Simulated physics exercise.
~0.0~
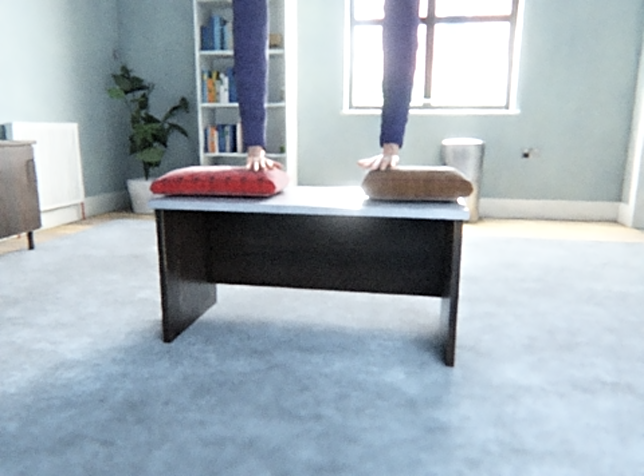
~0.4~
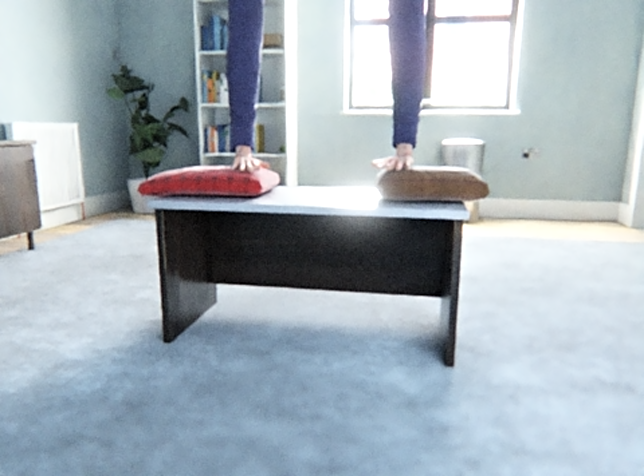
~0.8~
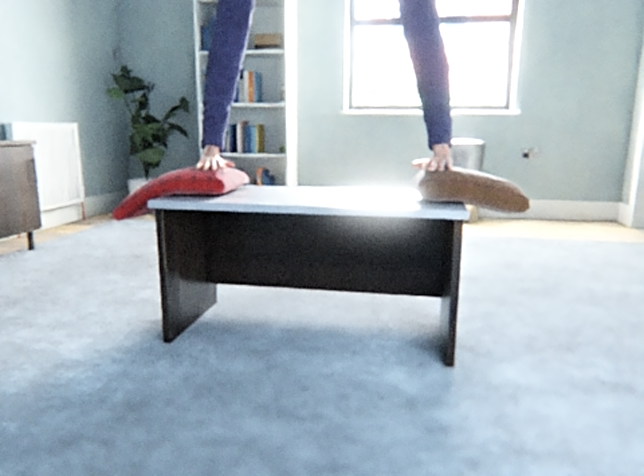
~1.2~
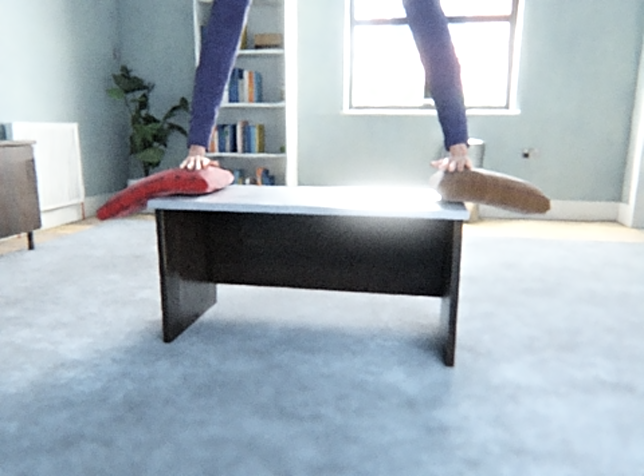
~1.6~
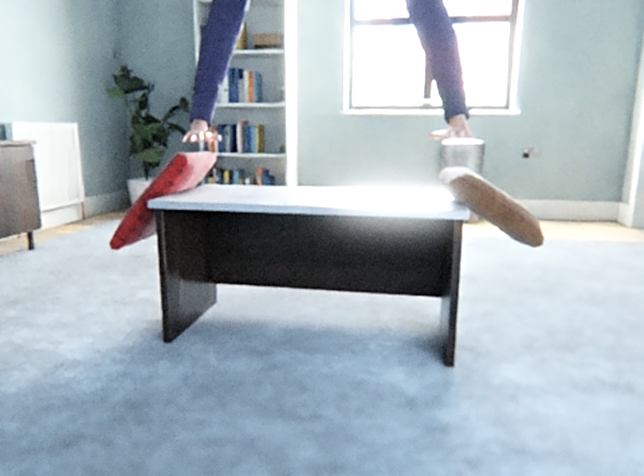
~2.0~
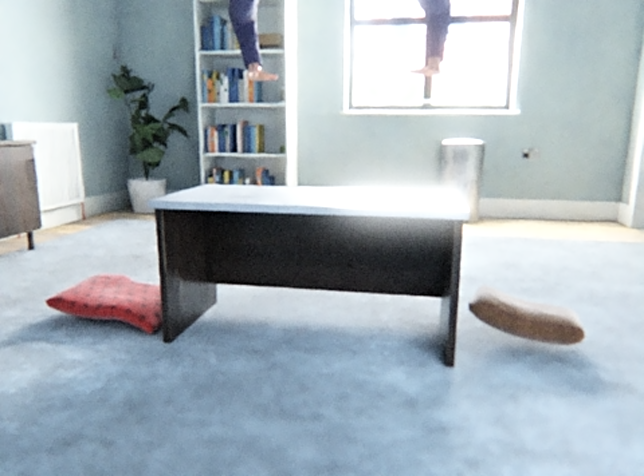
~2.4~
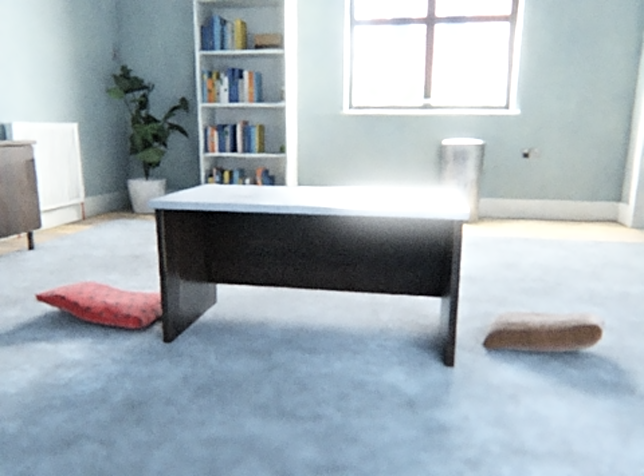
The clip shows two hands pushing a red pillow left and a brown soft bag right along a bench until both droop over the ends; the hands lift away, and both items fall, ending on the carpet at either side of the empty bench.
